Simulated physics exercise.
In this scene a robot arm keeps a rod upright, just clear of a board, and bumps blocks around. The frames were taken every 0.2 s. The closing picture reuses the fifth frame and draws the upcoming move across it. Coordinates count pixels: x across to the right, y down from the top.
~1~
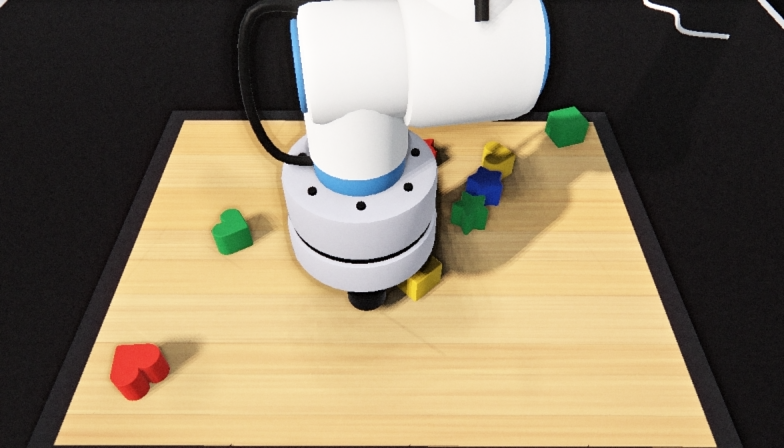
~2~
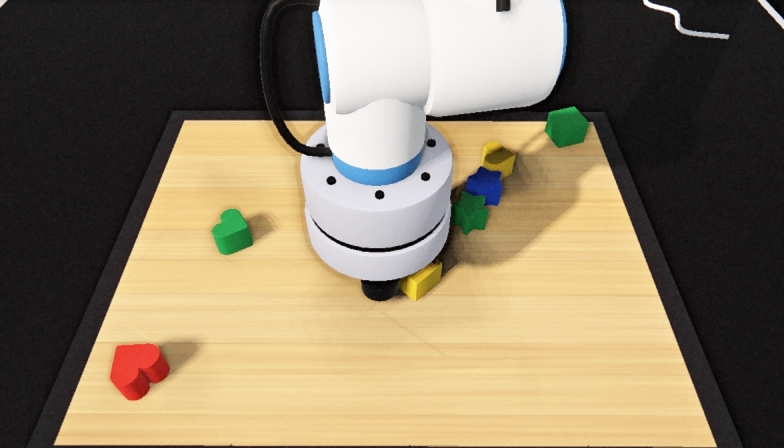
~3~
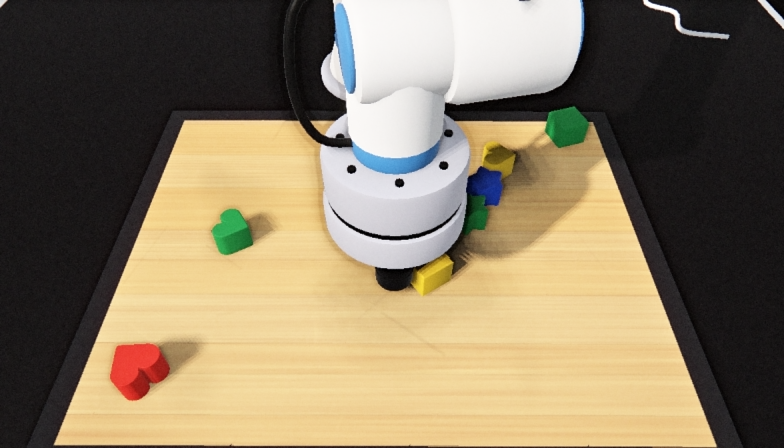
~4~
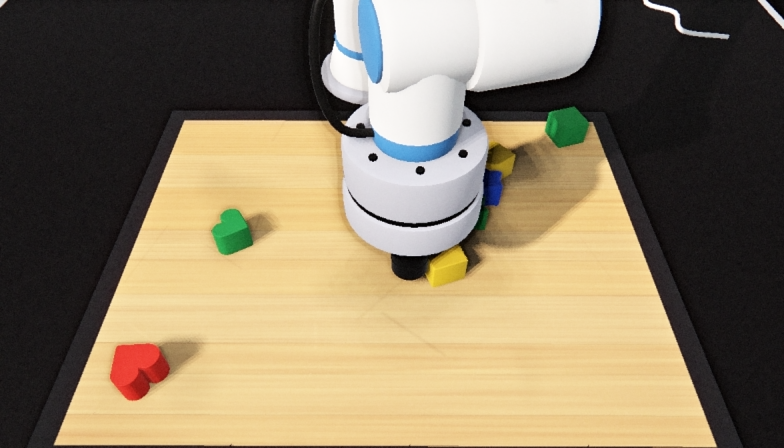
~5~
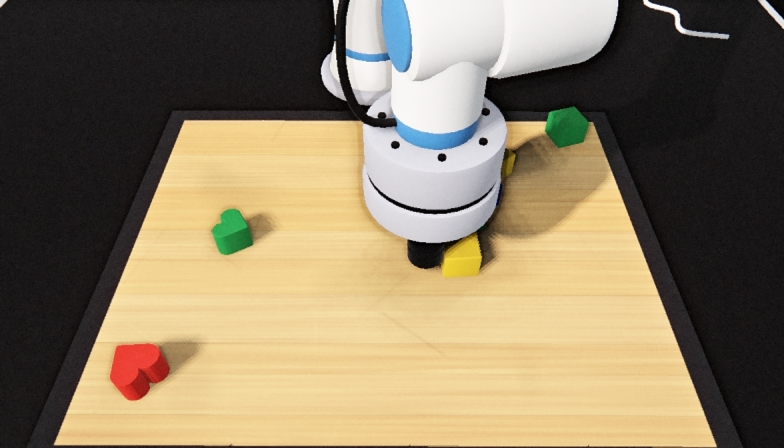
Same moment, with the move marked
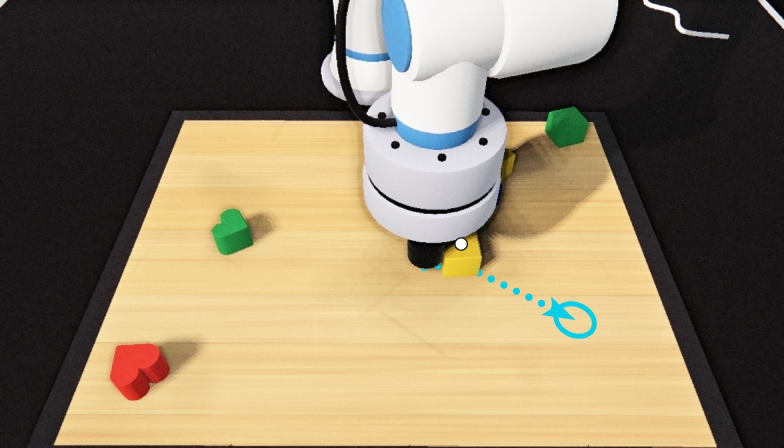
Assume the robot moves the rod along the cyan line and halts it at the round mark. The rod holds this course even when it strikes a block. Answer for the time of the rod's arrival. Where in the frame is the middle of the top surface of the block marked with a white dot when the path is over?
It ends at (517, 239).
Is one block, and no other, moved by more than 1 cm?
That would be a yes.
Drawn move, from (424, 268) through (475, 271) and (523, 295) to (575, 320); the dot is on the yellow square.
One third of the way, rod at (478, 260); yellow square at (509, 239), turned 35° anticlockwise.
Two thirds of the way, rod at (529, 284); yellow square at (517, 239), turned 55° anticlockwise.
At the end, rod at (580, 309); yellow square at (517, 239), turned 55° anticlockwise; green star-shaped block still.
